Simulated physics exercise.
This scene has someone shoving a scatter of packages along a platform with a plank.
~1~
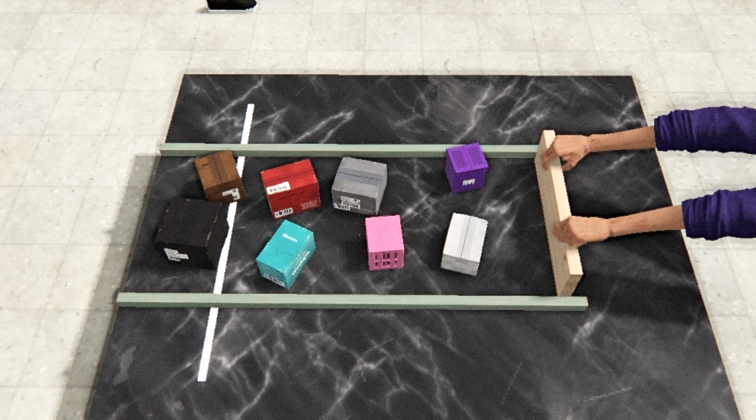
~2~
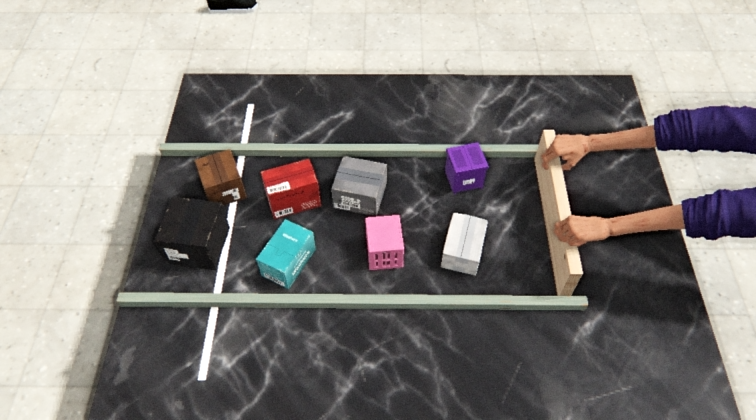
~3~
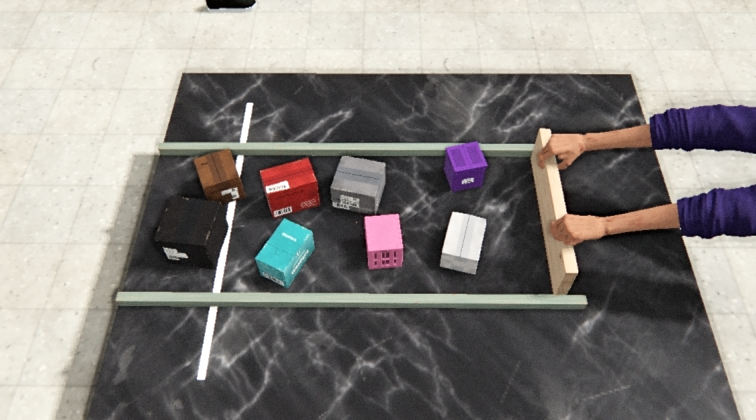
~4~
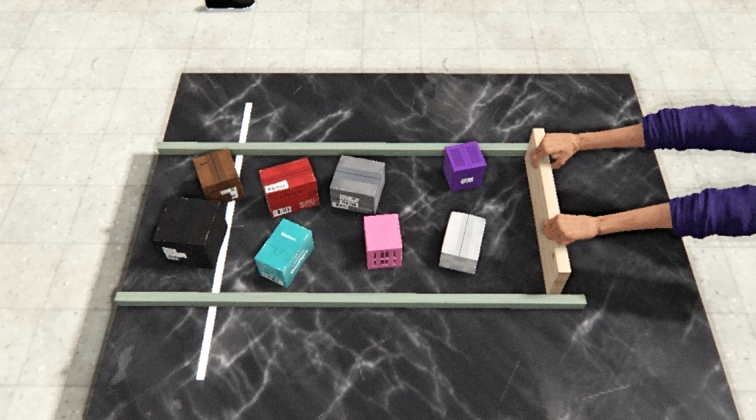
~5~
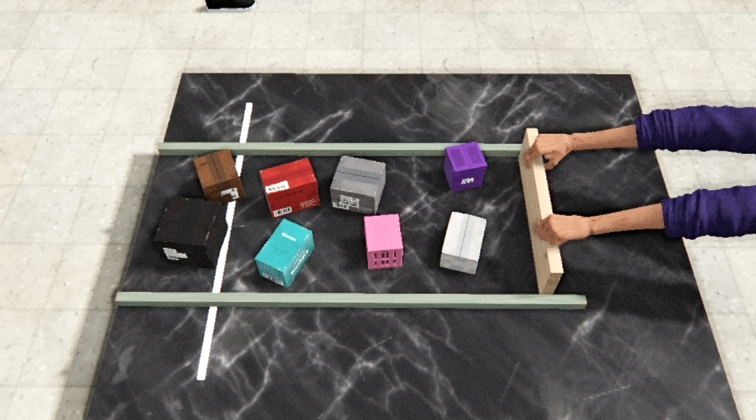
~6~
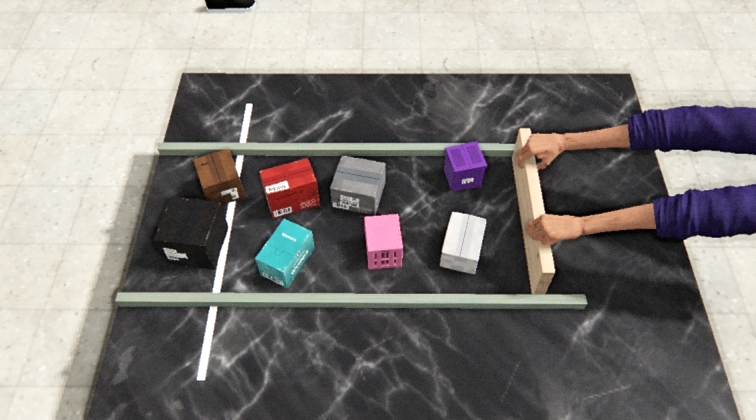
At the start, two hands hold a wooden plank upright at the right end of a dark marbled platform, with eight coloured packages scattered between two rails. The hands then slide the plank a short way left towards the purple and white packages, while all the packages stay still.
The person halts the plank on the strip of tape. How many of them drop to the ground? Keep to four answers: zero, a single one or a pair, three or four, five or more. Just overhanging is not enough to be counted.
Seems the ones that don't stay up number one or at most two, for sure.
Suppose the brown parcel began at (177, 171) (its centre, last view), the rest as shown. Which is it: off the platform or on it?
It is not lost from there.
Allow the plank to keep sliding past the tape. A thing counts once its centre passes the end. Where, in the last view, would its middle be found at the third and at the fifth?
(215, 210), then (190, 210).
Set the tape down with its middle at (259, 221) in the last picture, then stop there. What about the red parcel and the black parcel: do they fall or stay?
The red parcel stays put; the black parcel is gone.
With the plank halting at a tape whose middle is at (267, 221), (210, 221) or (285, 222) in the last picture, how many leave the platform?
In order, 0, 3 and 0.
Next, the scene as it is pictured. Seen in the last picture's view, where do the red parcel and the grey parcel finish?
First object: (149, 215); second object: (197, 193).
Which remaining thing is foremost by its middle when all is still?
The turquoise box winds up nearest.
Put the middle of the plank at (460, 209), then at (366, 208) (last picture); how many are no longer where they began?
2 and 6.
A little later, none off yet; black parcel at rest near (193, 233); brown parcel at rest near (220, 179); red parcel at rest near (290, 189).
Next, none off yet; black parcel shifted a little near (183, 239); brown parcel at rest near (219, 178); red parcel shifted about its own width near (235, 203).
When it is over, the number that fall off is one or two; down, black parcel.
